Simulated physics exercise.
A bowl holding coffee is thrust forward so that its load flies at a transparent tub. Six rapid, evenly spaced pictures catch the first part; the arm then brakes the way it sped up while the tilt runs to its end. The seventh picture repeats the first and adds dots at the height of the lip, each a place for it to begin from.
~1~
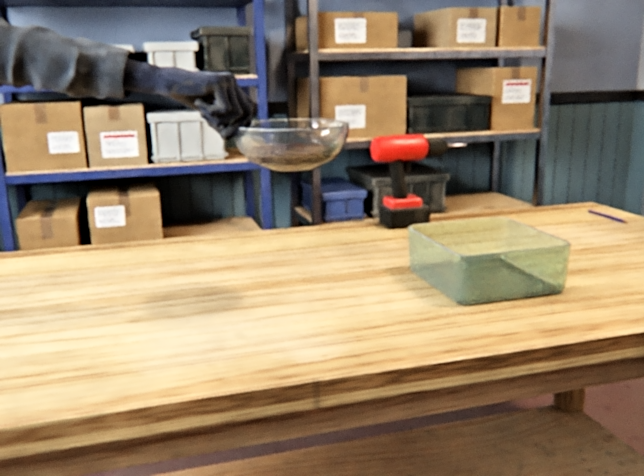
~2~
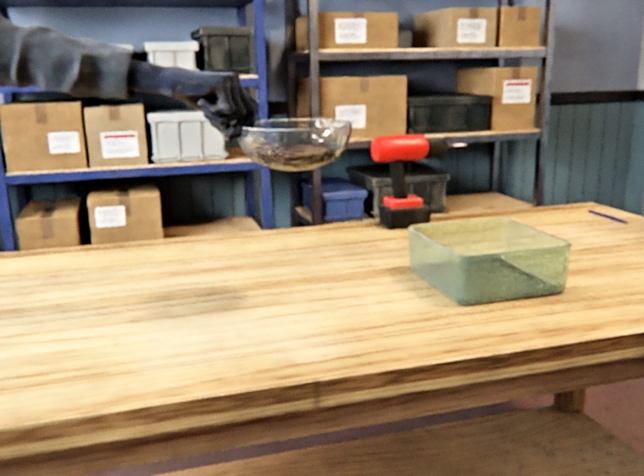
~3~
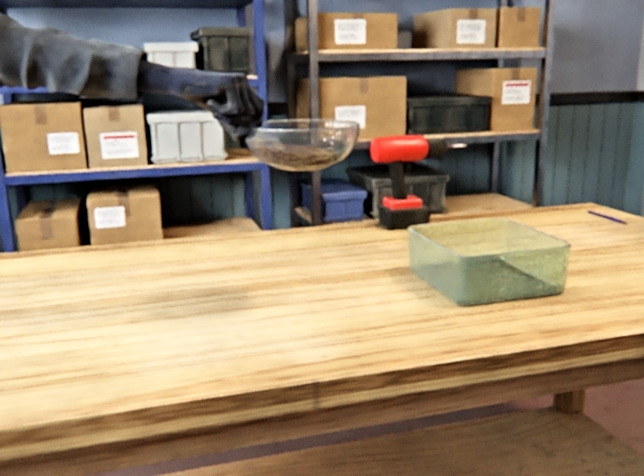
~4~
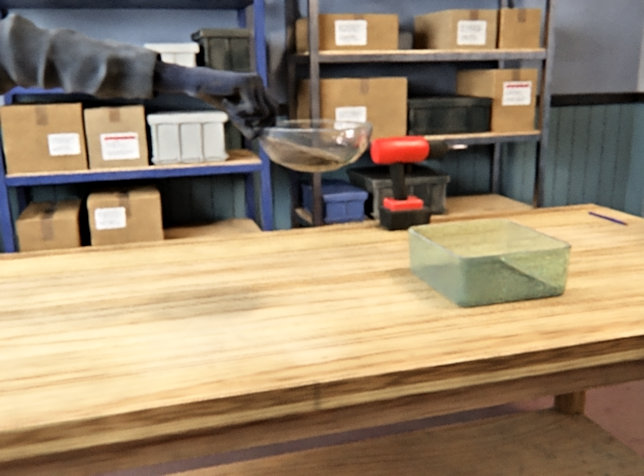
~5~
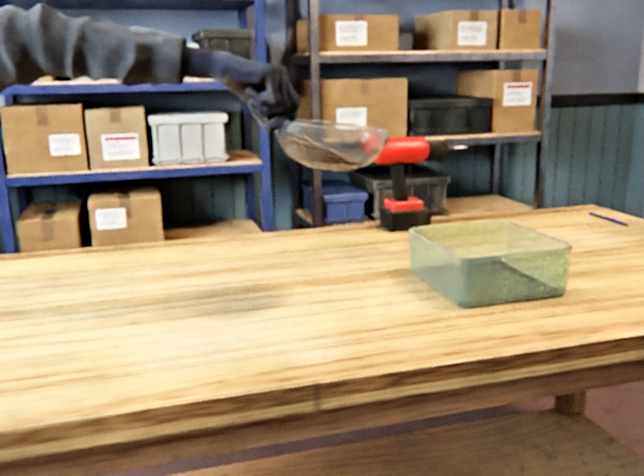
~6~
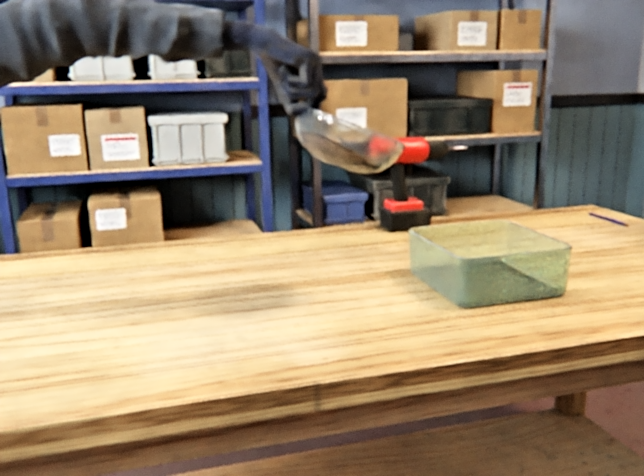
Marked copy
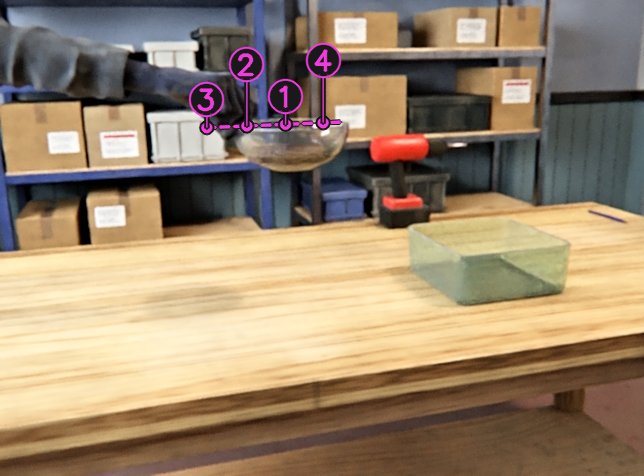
The clip opens on a dark-gloved hand at the left holding a clear bowl with brown contents level above a wooden table, near a red-and-black object and a transparent tub. The bowl barely moves at first, then shifts steadily right, and finally the hand tilts it rightward, its contents still inside.
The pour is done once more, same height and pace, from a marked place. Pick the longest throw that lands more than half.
That is dot 4.
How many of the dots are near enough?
One.
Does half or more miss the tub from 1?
Yes, that goes wrong.
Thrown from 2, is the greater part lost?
Yes, that goes wrong.
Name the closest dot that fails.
1 it is.
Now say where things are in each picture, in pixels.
Upright, lip at (344, 121); tub from (454, 304) to (562, 291); nothing has left yet.
Upright, lip at (347, 121); nothing has left yet.
Upright, lip at (355, 122); nothing has left yet.
Upright, lip at (367, 123); nothing has left yet.
Tipped about 8°, lip at (384, 130); nothing has left yet.
Tipped about 22°, lip at (399, 143); nothing has left yet.
On the marked copy, 1 at (285, 124); 2 at (246, 126); 3 at (206, 127); 4 at (323, 122).
For dot 1, about 28 % lands in the tub, 65 % falls short and 8 % goes beside or beyond.
For dot 2, about 0 % lands in the tub, 99 % falls short.
For dot 3, about 0 % lands in the tub, 100 % falls short.
For dot 4, about 64 % lands in the tub, 21 % falls short and 15 % goes beside or beyond.
